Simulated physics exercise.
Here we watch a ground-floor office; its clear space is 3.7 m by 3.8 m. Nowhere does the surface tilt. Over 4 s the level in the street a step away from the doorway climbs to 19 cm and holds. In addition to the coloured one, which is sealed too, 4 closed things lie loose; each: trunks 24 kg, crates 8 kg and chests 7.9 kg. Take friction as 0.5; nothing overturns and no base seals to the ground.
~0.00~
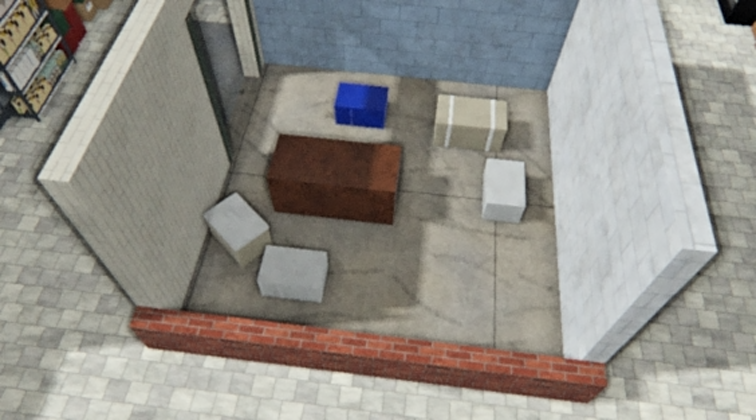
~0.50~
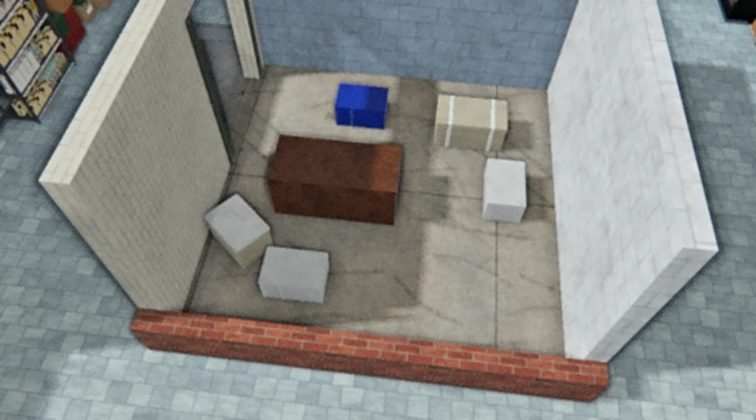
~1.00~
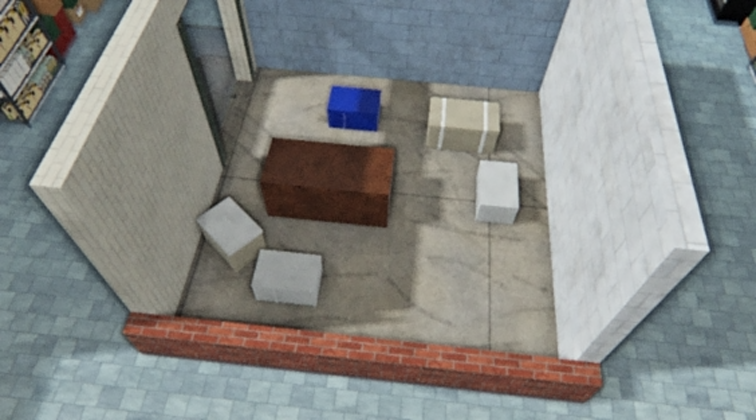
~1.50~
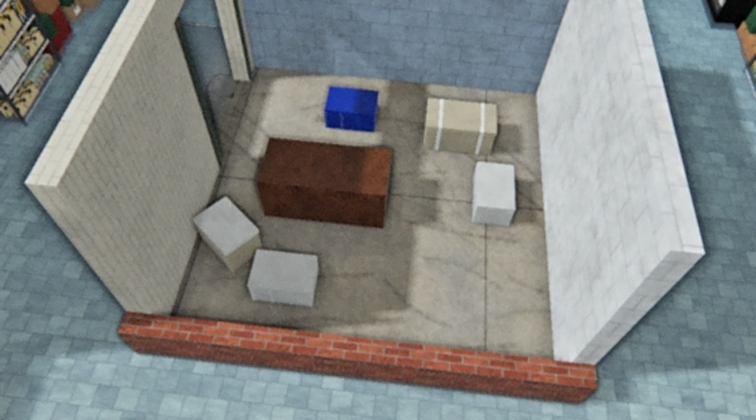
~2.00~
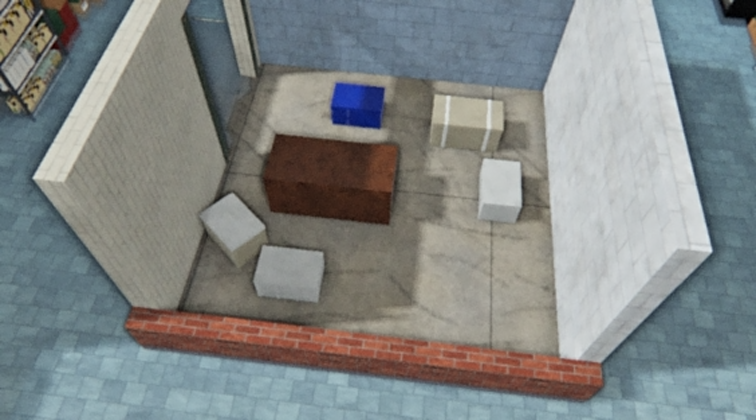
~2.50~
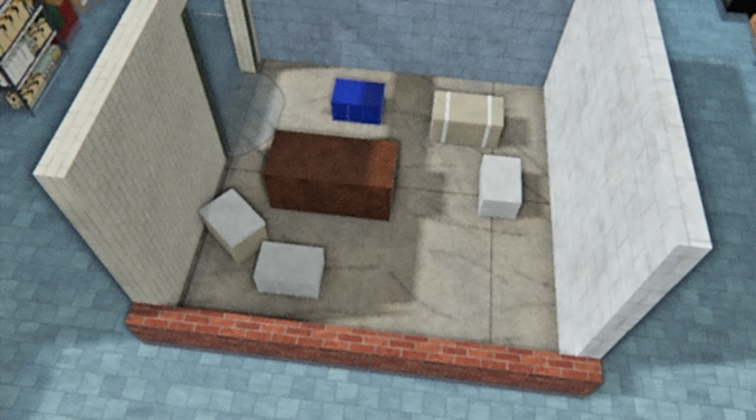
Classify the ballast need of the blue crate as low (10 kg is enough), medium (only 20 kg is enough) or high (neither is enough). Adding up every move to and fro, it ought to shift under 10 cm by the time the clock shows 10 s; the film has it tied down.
High.
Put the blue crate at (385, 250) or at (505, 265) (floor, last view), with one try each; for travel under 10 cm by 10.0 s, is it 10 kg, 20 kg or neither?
In order, both loads succeed and no load succeeds.
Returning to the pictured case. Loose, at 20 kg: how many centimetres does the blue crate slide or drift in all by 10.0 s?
The total path comes to around 140 cm.
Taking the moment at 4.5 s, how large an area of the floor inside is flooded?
That flooded area is roughly 4.0 m2.
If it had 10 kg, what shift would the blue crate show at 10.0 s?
I'd put it at roughly 200 cm.
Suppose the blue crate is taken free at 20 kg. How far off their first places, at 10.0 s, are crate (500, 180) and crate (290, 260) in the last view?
200 cm, 10 cm.
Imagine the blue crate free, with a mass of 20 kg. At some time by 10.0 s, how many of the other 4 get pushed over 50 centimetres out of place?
It works out to 1.
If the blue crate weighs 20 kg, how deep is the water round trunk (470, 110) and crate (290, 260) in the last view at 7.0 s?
8 and 1 cm.
After 3.5 s the blue crate would be 2 cm from its start with 10 kg and 0 cm from its start with 20 kg; 3 cm of water round it then.
After 4.5 s the blue crate would be 41 cm from its start with 10 kg and 0 cm from its start with 20 kg; 4 cm of water round it then.
After 7.0 s the blue crate would be 130 cm from its start with 10 kg and 56 cm from its start with 20 kg; 8 cm of water round it then.
After 10.0 s the blue crate would be 180 cm from its start with 10 kg and 133 cm from its start with 20 kg; 14 cm of water round it then.
